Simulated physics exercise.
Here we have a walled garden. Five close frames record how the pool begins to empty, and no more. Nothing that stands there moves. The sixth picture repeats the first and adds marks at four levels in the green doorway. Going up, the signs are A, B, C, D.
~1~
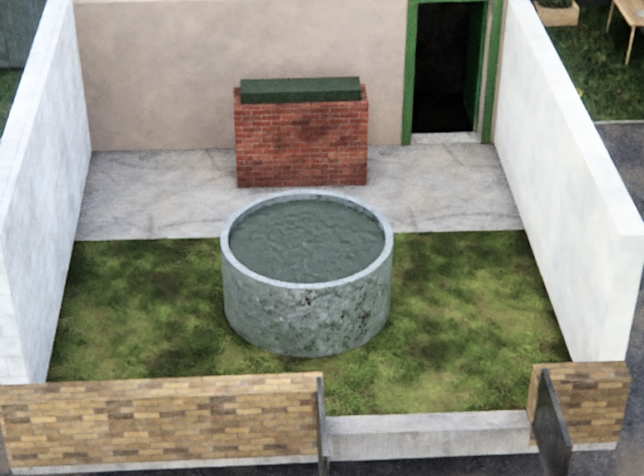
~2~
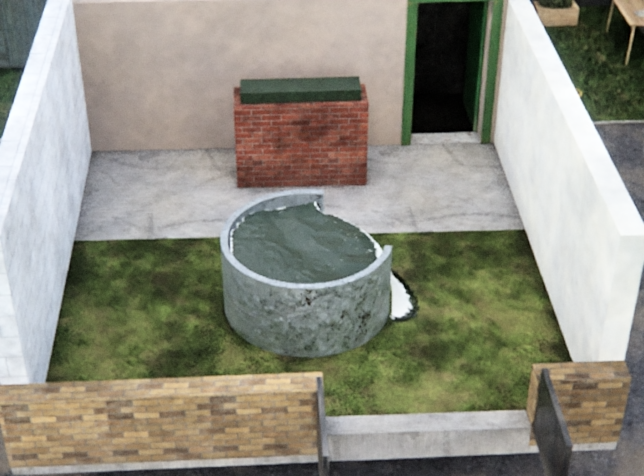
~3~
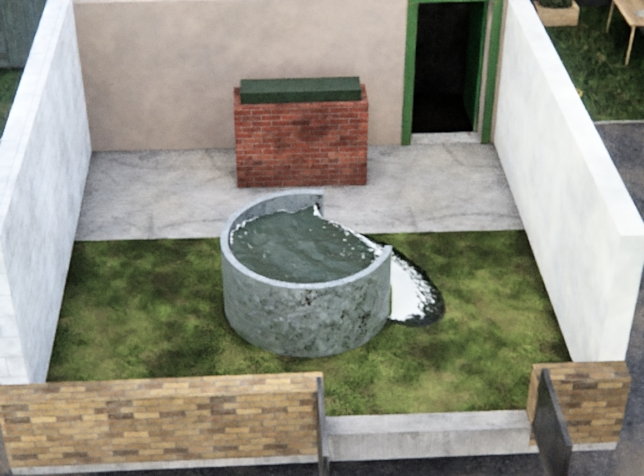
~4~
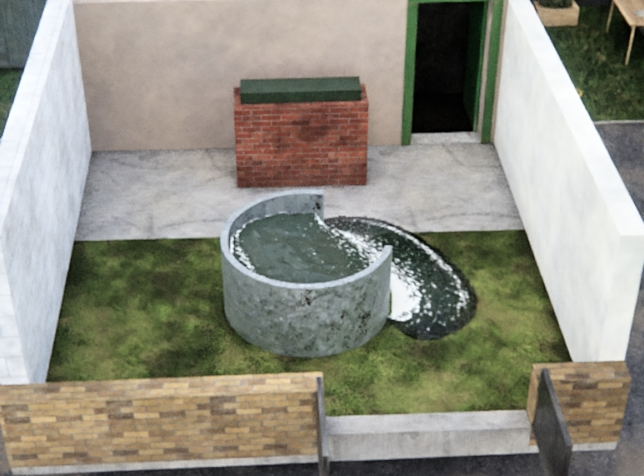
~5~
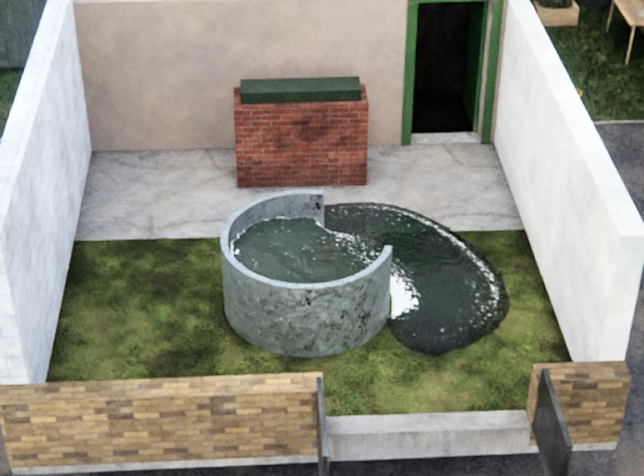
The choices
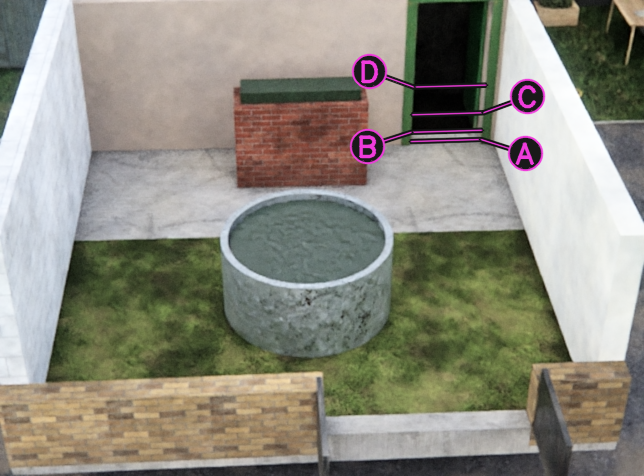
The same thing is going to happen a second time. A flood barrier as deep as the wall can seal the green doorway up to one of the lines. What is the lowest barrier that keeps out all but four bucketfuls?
That is mark C.
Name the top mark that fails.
It is B.
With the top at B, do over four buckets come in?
Yes.
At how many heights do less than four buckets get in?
Two of the four.
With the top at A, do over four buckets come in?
Yes.
In magenta, A at (445, 140); B at (446, 131); C at (447, 113); D at (449, 86); from the bottom up A, B, C, D.
For mark A, dozens of bucketfuls pour in.
For mark B, about 12 bucketfuls get in.
For mark C, a splash gets over, under a bucket.
For mark D, nothing gets over.
